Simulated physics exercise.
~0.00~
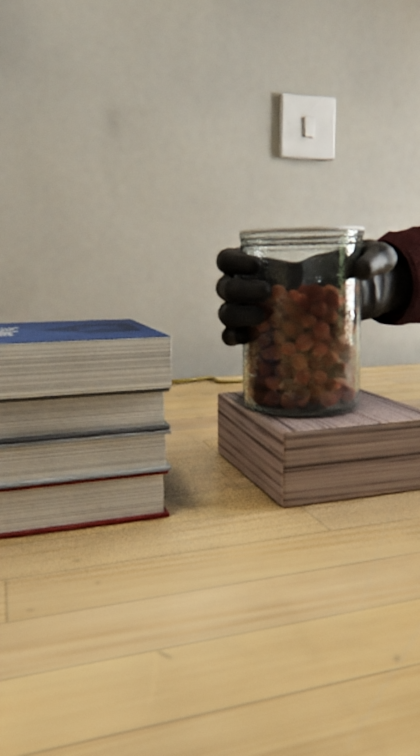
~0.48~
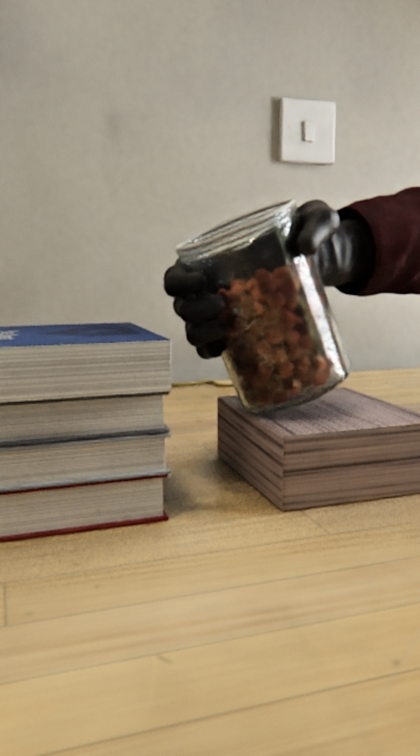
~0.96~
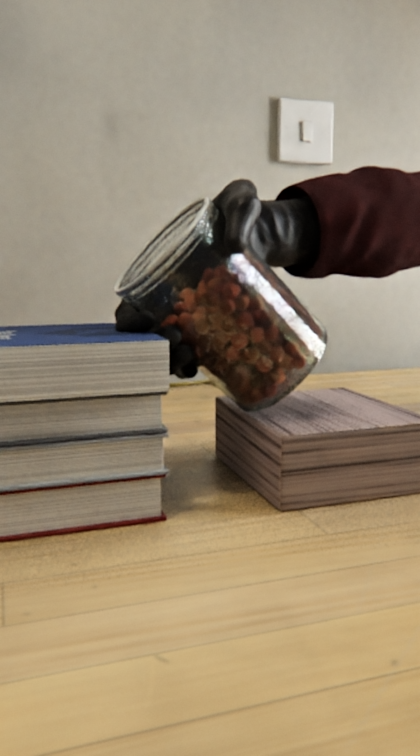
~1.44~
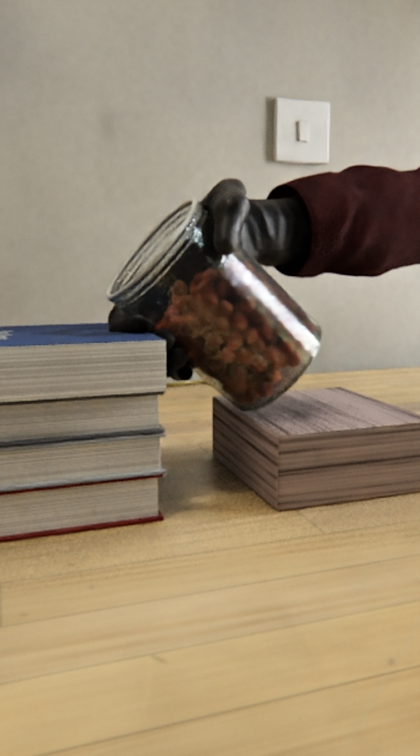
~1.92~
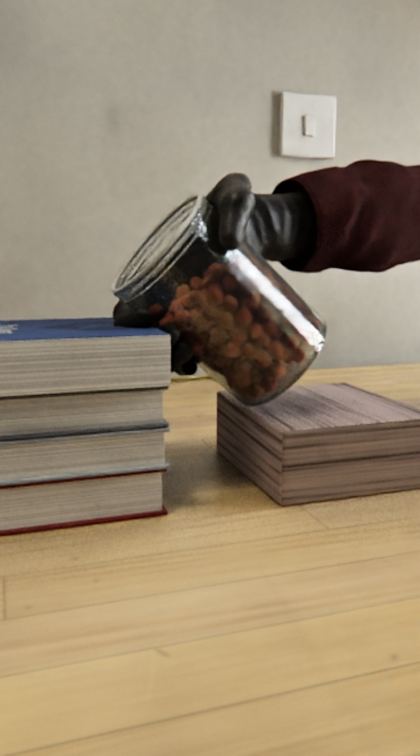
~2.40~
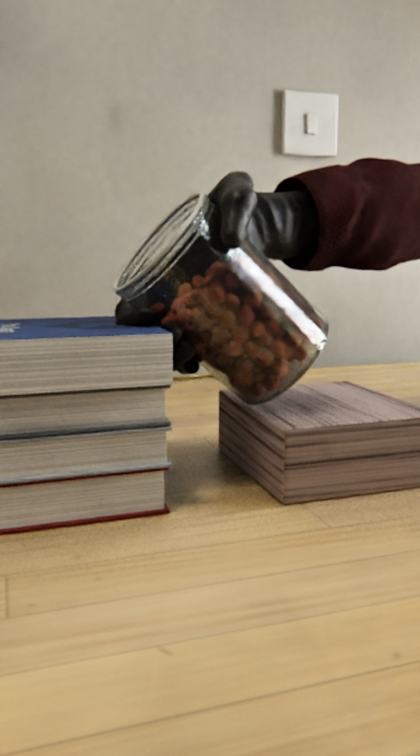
The clip opens with a black-gloved hand holding an upright, open glass jar of small reddish-brown pieces on a low wooden block, to the right of a stack of four books. The hand lifts the jar and tips it leftward, its mouth swinging toward the books. It moves farther left and leans more steeply, until the jar comes to rest against the top edge of the pile. The hand then holds it there, almost still, while the view sways slightly. At the end the jar stays slanted against the books, with all the pieces still inside.
